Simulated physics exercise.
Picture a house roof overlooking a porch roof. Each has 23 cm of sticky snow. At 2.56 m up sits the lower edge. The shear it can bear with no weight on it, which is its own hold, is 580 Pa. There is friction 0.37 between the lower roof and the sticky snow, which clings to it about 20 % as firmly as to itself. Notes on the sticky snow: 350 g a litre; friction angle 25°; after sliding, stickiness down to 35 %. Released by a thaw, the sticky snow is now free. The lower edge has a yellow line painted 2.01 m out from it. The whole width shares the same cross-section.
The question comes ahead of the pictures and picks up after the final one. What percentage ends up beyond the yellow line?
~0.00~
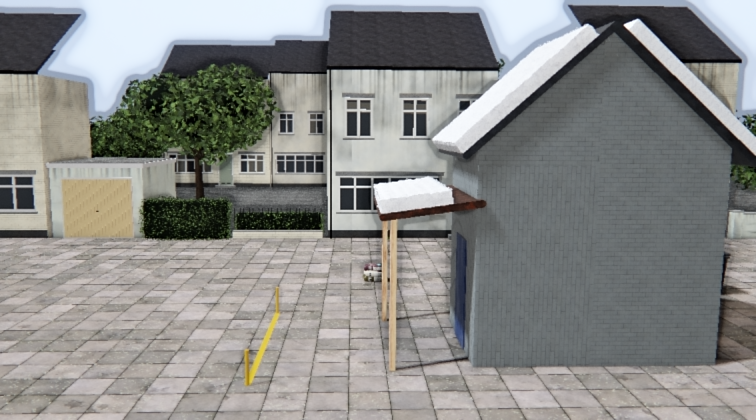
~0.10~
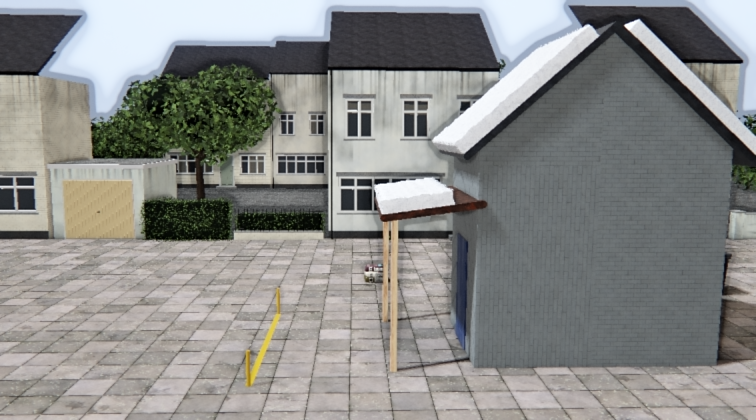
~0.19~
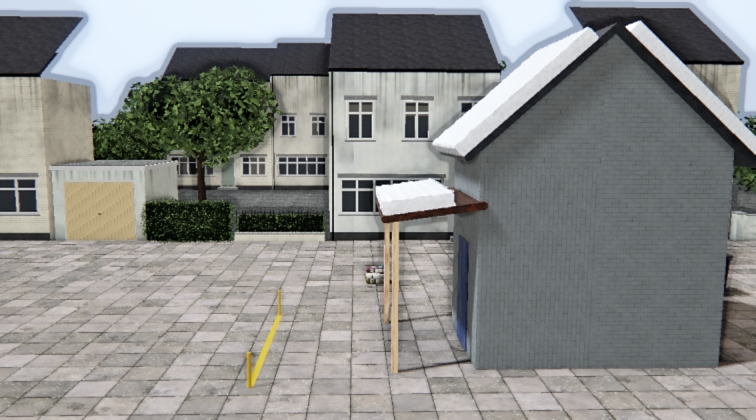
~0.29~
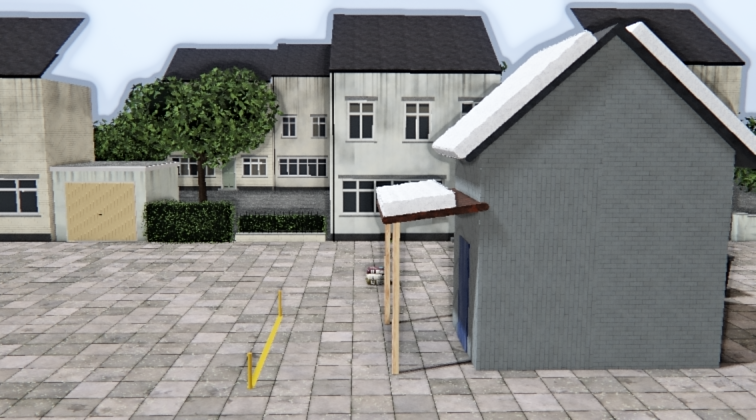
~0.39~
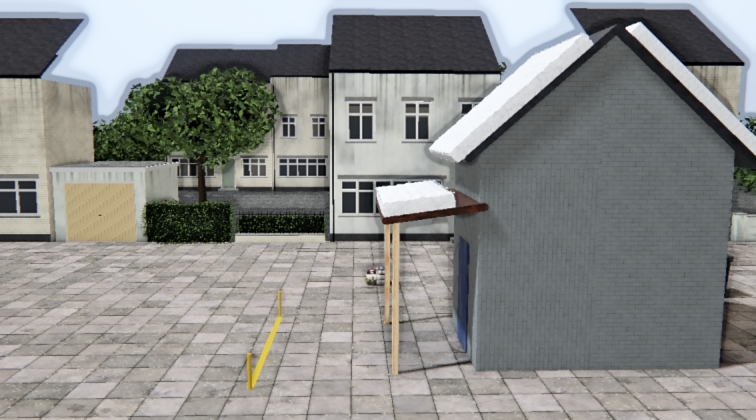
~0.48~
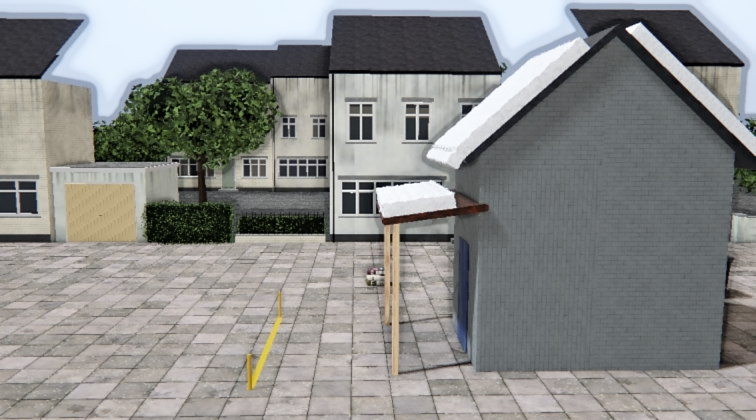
About 1 %.
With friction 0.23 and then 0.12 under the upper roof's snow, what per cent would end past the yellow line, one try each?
Respectively near 20 % and near 30 %.
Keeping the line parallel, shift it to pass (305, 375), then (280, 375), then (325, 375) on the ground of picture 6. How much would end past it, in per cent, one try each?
Respectively 12, 5 and 20 percent would end past it.
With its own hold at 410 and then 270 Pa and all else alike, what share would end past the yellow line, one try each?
Try one gives 8 per cent, try two gives 16 per cent.
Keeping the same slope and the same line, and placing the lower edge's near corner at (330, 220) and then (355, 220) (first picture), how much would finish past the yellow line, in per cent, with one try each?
Close to 0 % on the first try, close to 0 % on the next.
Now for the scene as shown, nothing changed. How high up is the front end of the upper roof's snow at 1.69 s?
2.8 m, roughly.
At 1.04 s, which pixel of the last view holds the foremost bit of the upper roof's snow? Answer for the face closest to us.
Near (416, 196).
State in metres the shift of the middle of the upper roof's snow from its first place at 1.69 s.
I'd say close to 2.2 m.
By 1.04 s, none is below the lower edge and 0 % is past the line.
By 1.69 s, none is below the lower edge and 0 % is past the line.
By 2.35 s, 28 % is below the lower edge and 0 % is past the line.
By 3.00 s, 40 % is below the lower edge and 1 % is past the line.
By 6.00 s, at the end, 42 % is below the lower edge and 1 % is past the line.
